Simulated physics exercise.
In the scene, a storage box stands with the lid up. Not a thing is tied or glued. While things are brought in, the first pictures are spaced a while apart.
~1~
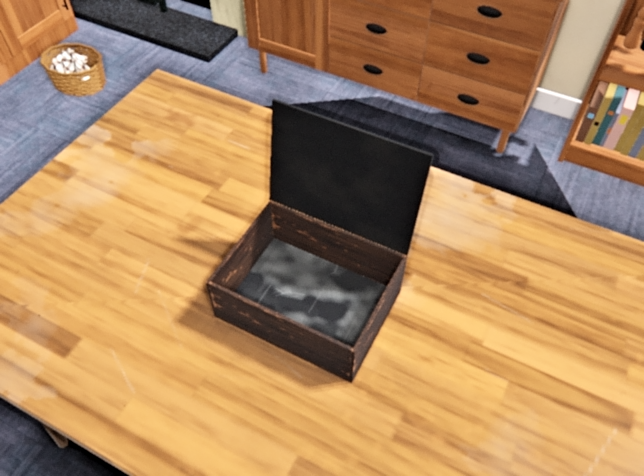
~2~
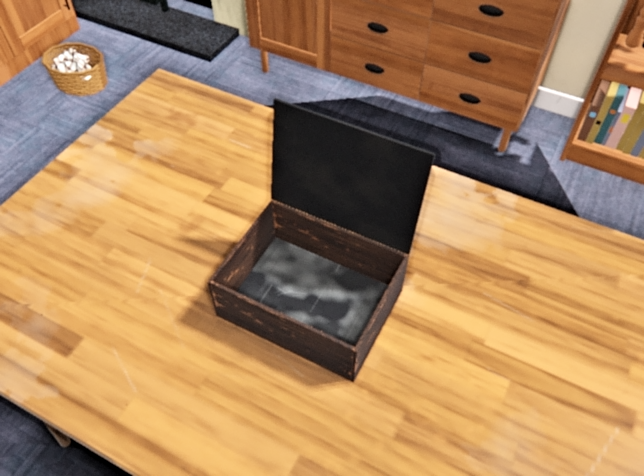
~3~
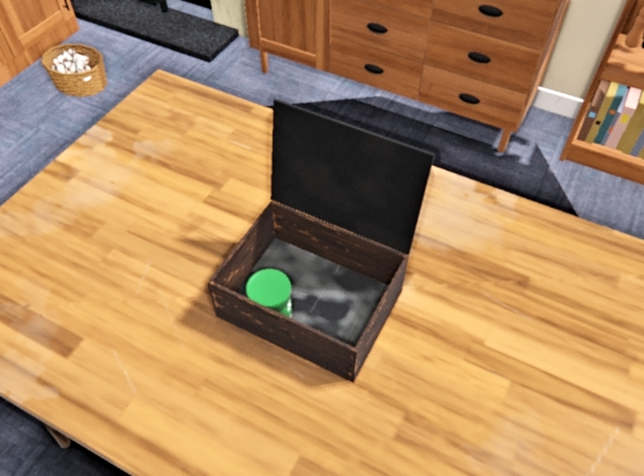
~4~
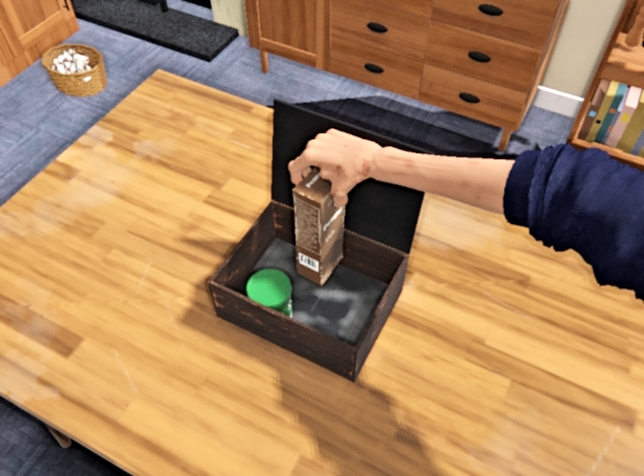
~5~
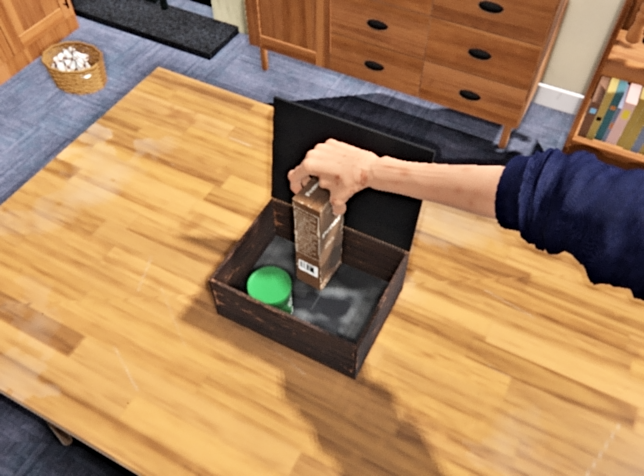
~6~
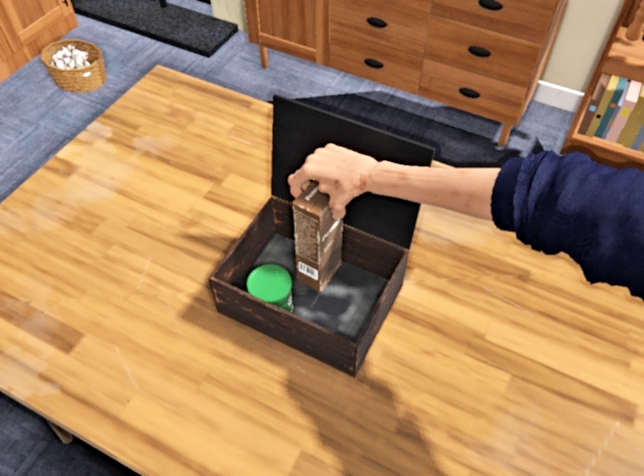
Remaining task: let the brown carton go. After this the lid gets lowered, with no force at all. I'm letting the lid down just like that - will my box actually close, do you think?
No, the lid is not fully lowered.
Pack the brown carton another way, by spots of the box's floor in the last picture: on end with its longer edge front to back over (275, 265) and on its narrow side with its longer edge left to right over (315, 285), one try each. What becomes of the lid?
For the first packing it cannot come down, and for the second it seals the box.
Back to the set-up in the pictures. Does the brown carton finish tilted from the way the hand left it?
By the end the brown carton has kept its angle.
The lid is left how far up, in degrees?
Some 85 degrees above the rim, more or less.
Then, 1.00 s on from there, lid starting down.
Then, 1.10 s on from there, brown carton resting near (319, 238).
In the end, lid 85° above the rim; both unmoved. At the end, from the last picture's camera, brown carton near (319, 238).
